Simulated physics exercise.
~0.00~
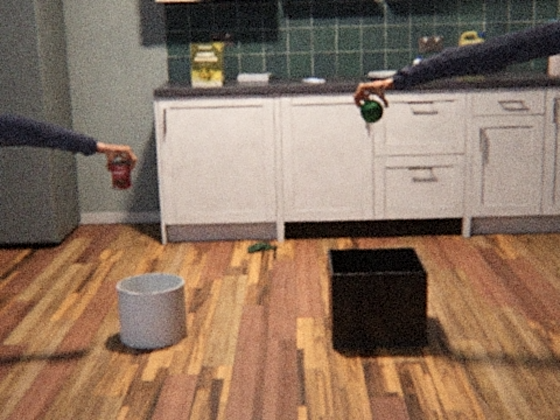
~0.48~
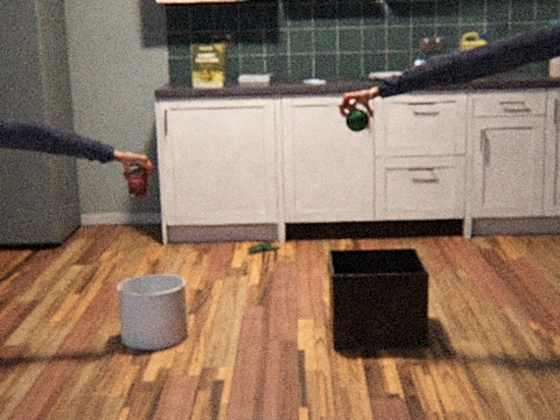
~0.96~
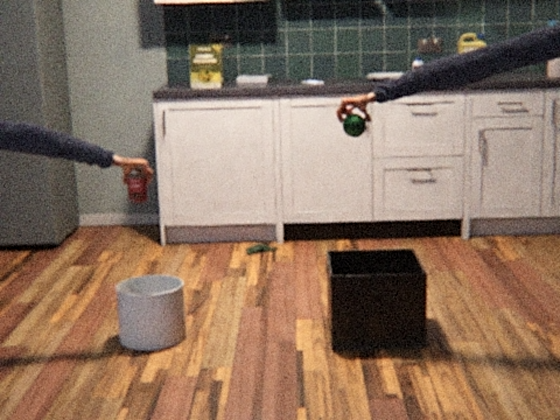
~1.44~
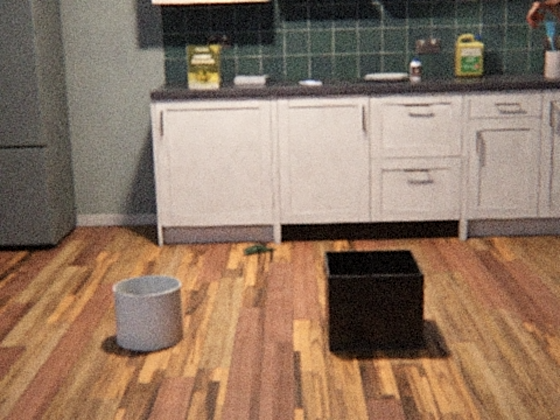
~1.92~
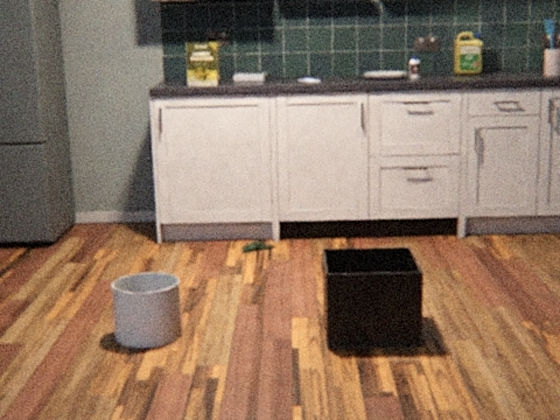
A kitchen with a wooden floor, white cabinets and green wall tiles is seen from the front by a slightly swaying camera. A pale grey bucket stands on the floor at left, and a black square basket stands at right. An arm from the left holds a red tin upright above the bucket, while one from the right holds a green ball above the basket. The tin shifts a little right and the ball a little left and down. Then both hands let go and withdraw, and the ball and tin are out of sight, inside the containers, which remain in place.
